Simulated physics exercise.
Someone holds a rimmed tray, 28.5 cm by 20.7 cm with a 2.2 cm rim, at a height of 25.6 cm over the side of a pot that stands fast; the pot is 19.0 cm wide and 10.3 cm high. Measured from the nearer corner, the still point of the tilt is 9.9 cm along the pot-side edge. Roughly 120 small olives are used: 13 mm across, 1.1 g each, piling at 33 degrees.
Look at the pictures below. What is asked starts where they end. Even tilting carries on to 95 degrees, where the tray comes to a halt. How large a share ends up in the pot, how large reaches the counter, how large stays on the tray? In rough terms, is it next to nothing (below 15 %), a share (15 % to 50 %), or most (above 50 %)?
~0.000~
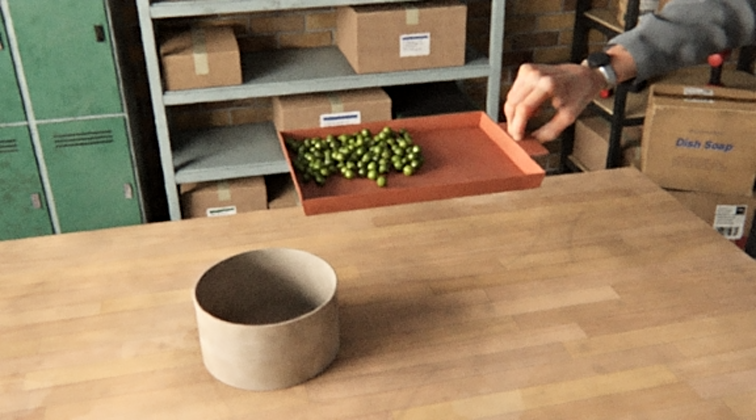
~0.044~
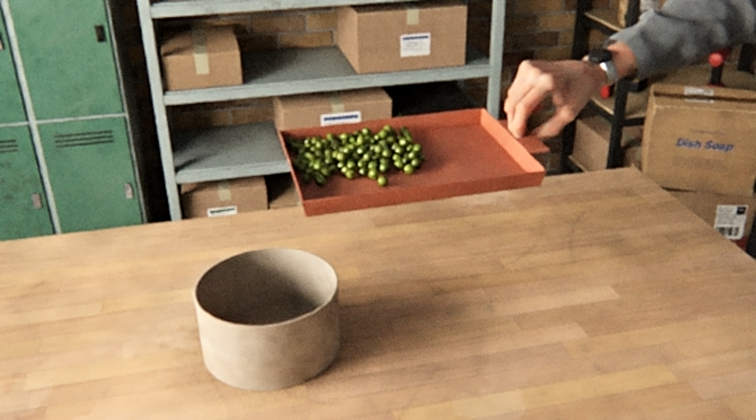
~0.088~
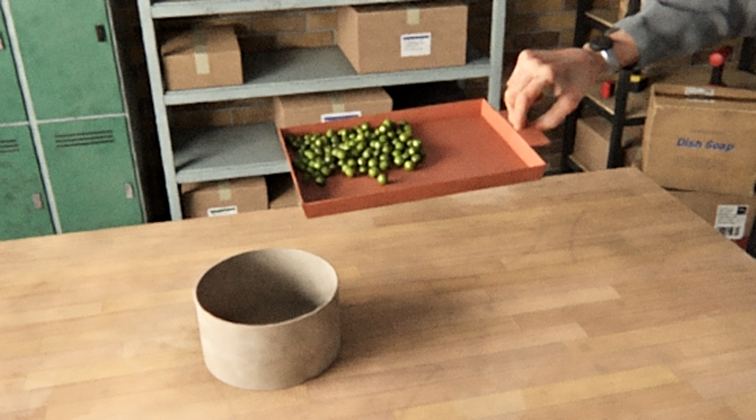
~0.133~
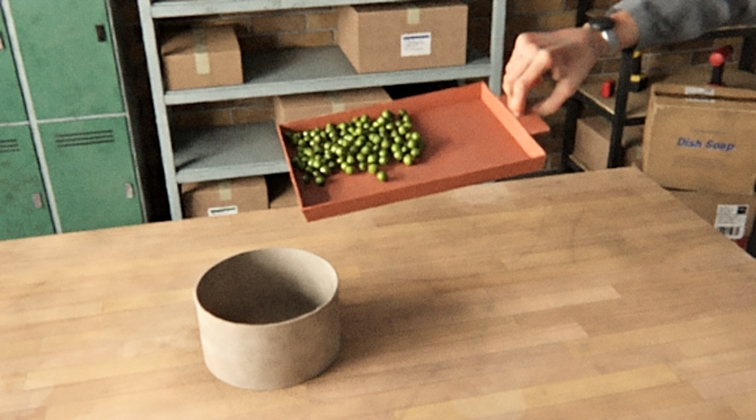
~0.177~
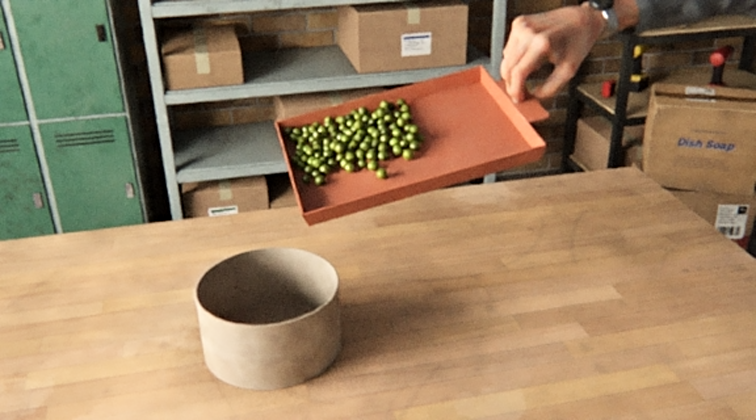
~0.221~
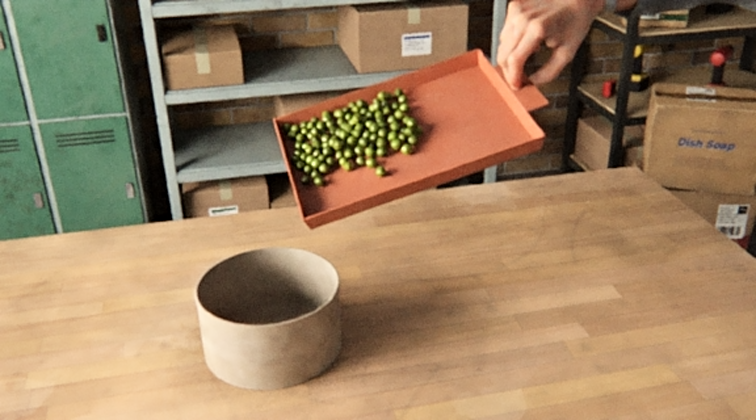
Pot: Medium; counter: Large; tray: Small.
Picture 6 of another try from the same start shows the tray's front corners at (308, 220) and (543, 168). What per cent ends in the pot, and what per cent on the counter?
Final per cent - pot 20, counter 80.
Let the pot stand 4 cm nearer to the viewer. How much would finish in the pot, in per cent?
With that change it comes to something like 80 in a hundred.
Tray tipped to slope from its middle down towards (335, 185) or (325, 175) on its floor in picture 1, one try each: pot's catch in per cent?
Approximately 60 percent, then 80 percent.
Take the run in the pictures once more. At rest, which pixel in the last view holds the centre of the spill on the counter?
(310, 412), roughly.
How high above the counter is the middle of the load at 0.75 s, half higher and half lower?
Roughly 26 cm above the counter.
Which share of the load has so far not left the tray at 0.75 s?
Some 85 per cent of the load.
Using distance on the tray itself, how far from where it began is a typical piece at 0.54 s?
Displacement on the tray: About 6 cm.
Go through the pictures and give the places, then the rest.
The first frame shows tray tilt 0 degrees, front corners at (305, 199) and (540, 171); middle of the pieces at (356, 155); pot at (266, 284).
The second frame shows tray tilt 1 degrees, front corners at (306, 200) and (541, 169); middle of the pieces at (356, 154).
The third frame shows tray tilt 4 degrees, front corners at (306, 202) and (541, 163), lowest corner left front; middle of the pieces at (357, 150).
The fourth frame shows tray tilt 9 degrees, front corners at (305, 206) and (541, 154), lowest corner left front; middle of the pieces at (356, 145).
The fifth frame shows tray tilt 14 degrees, front corners at (305, 211) and (541, 144), lowest corner left front; middle of the pieces at (355, 140).
The sixth frame shows tray tilt 19 degrees, front corners at (306, 216) and (539, 134), lowest corner left front; middle of the pieces at (353, 135); pot at (268, 283). Its pace works out near 120 degrees a second.
After 0.54 s, tilt 57 degrees; the tray holds 100 %, the pot 0 %.
After 0.75 s, tilt 82 degrees; the tray holds 85 %, the pot 0 %.
After 1.07 s, tilt 95 degrees; the tray holds 10 %, the pot 25 %.
By 2.1 s all is still; pot 35 %, counter 65 %, tray 0 %.
